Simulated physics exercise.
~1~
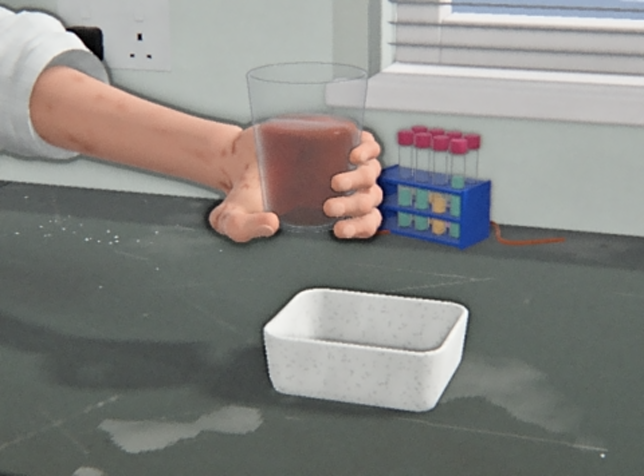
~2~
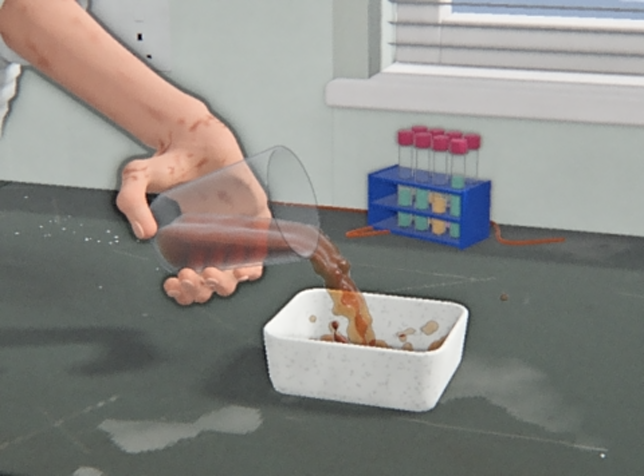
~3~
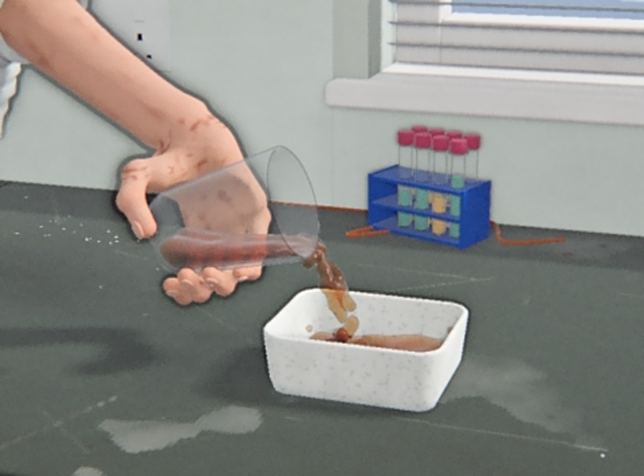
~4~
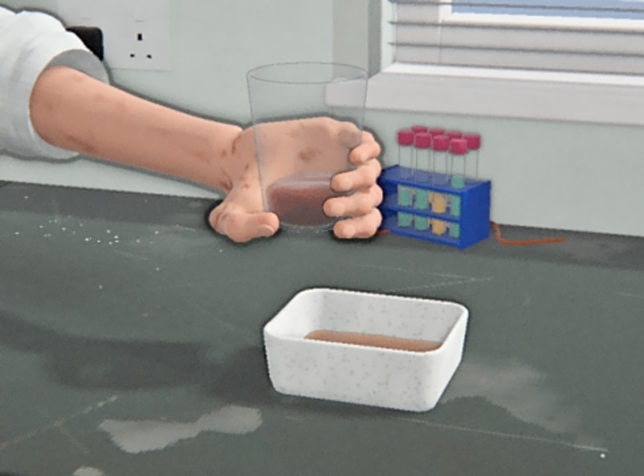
A hand tips a clear glass of brown tea into a white box, then straightens it.
